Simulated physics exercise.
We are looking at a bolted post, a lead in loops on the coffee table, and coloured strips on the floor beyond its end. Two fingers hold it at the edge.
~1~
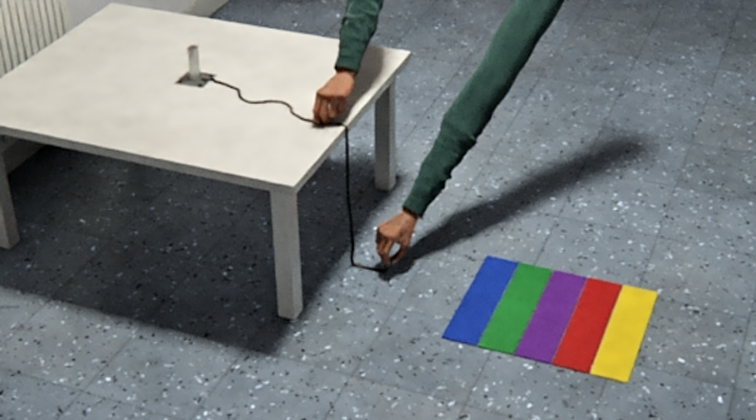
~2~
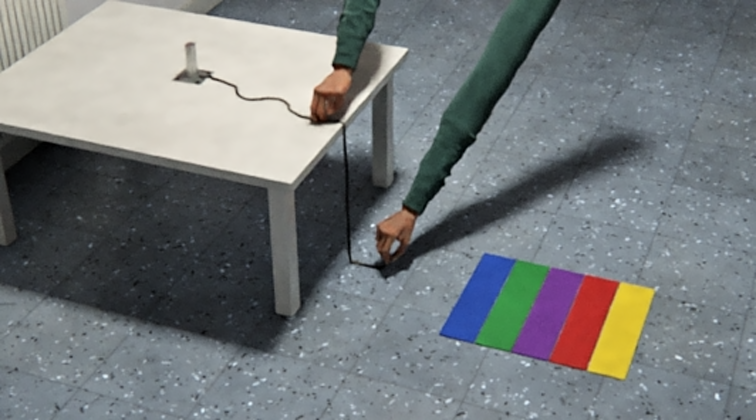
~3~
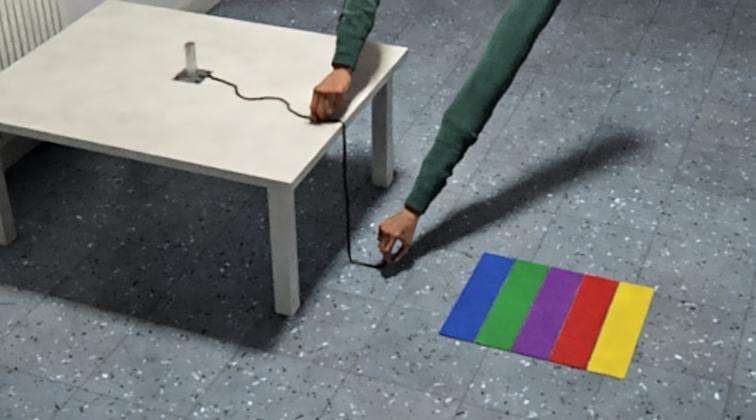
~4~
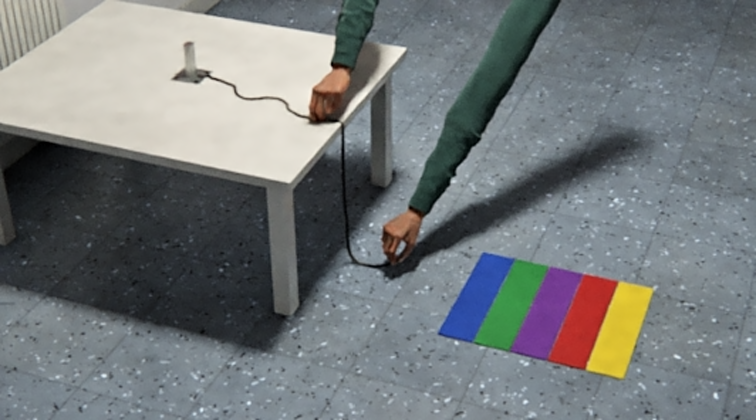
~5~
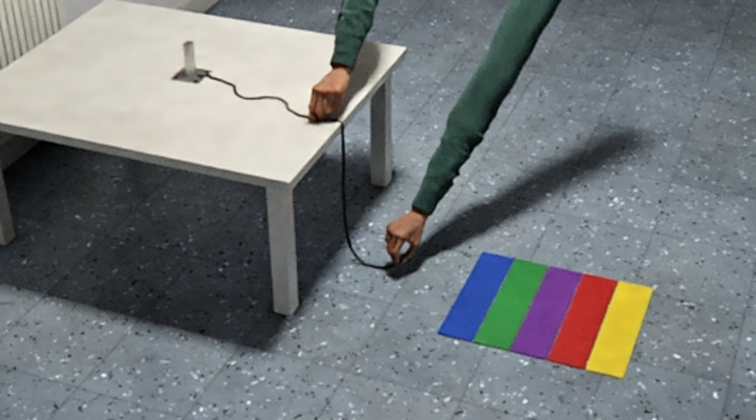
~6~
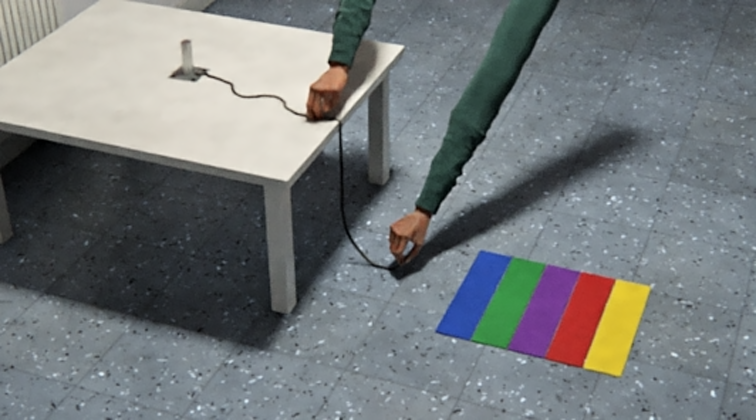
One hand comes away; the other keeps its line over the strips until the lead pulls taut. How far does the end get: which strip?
It gets as far as the green strip.
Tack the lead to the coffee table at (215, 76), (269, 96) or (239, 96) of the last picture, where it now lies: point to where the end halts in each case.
About (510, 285), (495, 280) and (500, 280).
Early on, end near (453, 272); short of the strips.
Midway, end near (490, 280); over blue.
At the end of the slack, end near (513, 286); over green. The green one.
